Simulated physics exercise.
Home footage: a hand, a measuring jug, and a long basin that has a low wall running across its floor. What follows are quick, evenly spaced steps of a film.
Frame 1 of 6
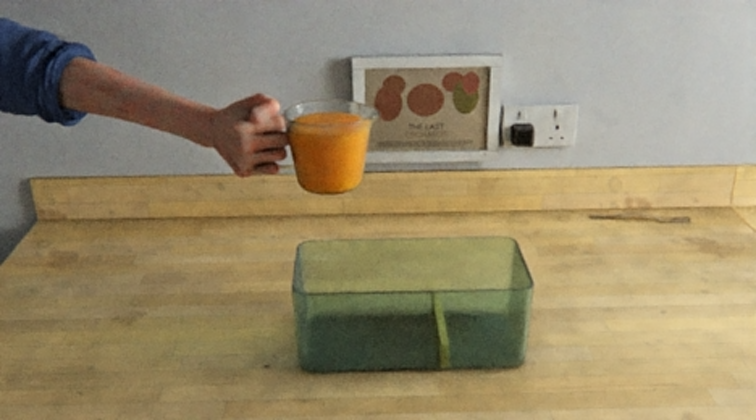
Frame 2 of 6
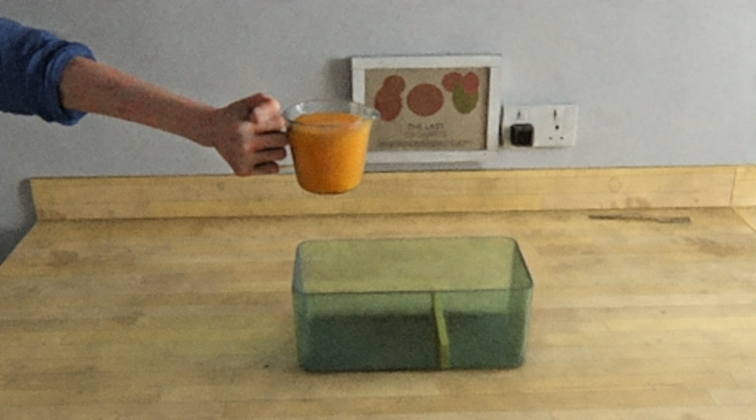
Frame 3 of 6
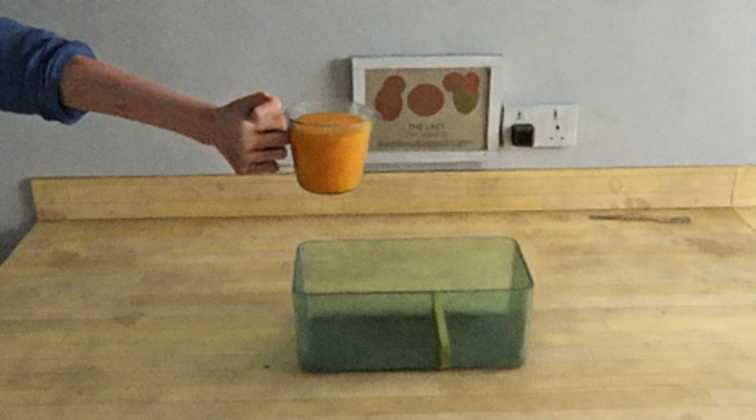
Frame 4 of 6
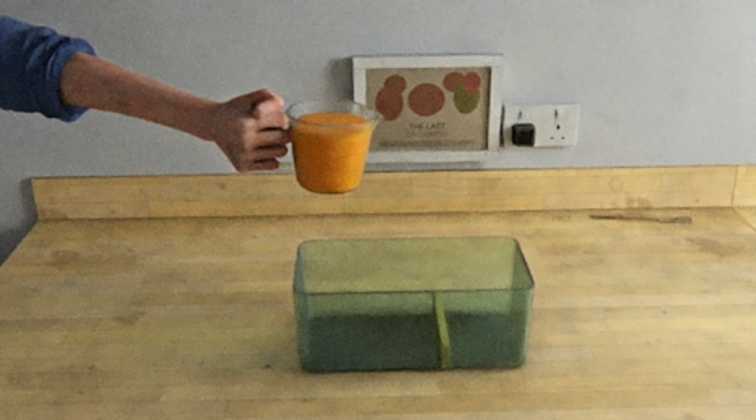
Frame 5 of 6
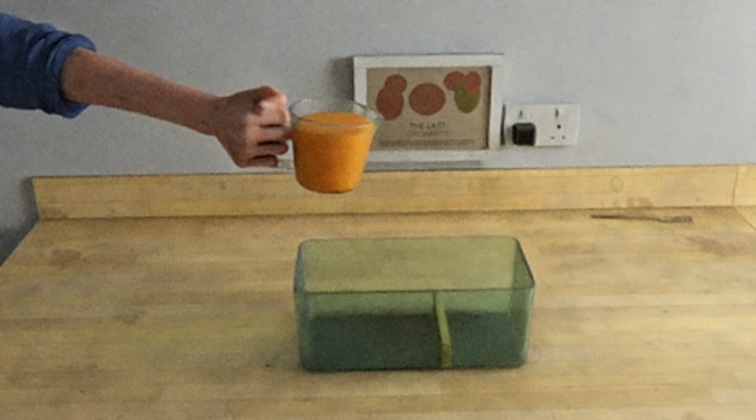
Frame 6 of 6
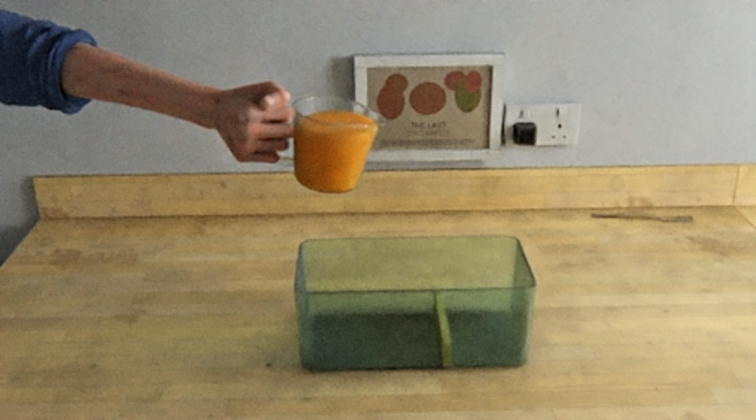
A hand held a glass jug of orange liquid above a long, clear green basin with a low wall inside, keeping it nearly still at first, then tilting it slightly to the right.
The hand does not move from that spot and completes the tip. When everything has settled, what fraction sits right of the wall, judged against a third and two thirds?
Most likely the right of the wall will hold one third or more, up to two thirds.
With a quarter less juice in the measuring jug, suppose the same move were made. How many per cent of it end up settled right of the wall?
Best guess: Around 20 %.
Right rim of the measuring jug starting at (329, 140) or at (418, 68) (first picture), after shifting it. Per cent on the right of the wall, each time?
5 %, 85 %.
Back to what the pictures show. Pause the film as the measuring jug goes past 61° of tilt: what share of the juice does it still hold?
75 per cent or so.
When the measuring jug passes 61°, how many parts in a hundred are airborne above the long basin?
20 per cent.
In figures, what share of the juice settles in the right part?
Close to 45 in a hundred.
A moment on, the measuring jug is tipped part way and 74 per cent is still to pour, 4 is left of the wall and 1 right of it.
Next, the measuring jug is tipped on its side and 20 per cent is still to pour, 19 is left of the wall and 37 right of it.
Then the measuring jug is tipped on its side and 1 per cent is still to pour, 51 is left of the wall and 44 right of it.
Later the measuring jug is tipped on its side and 0 per cent is still to pour, 53 is left of the wall and 46 right of it.
At rest 53 per cent lies left of the wall, 46 right of it and 1 outside.
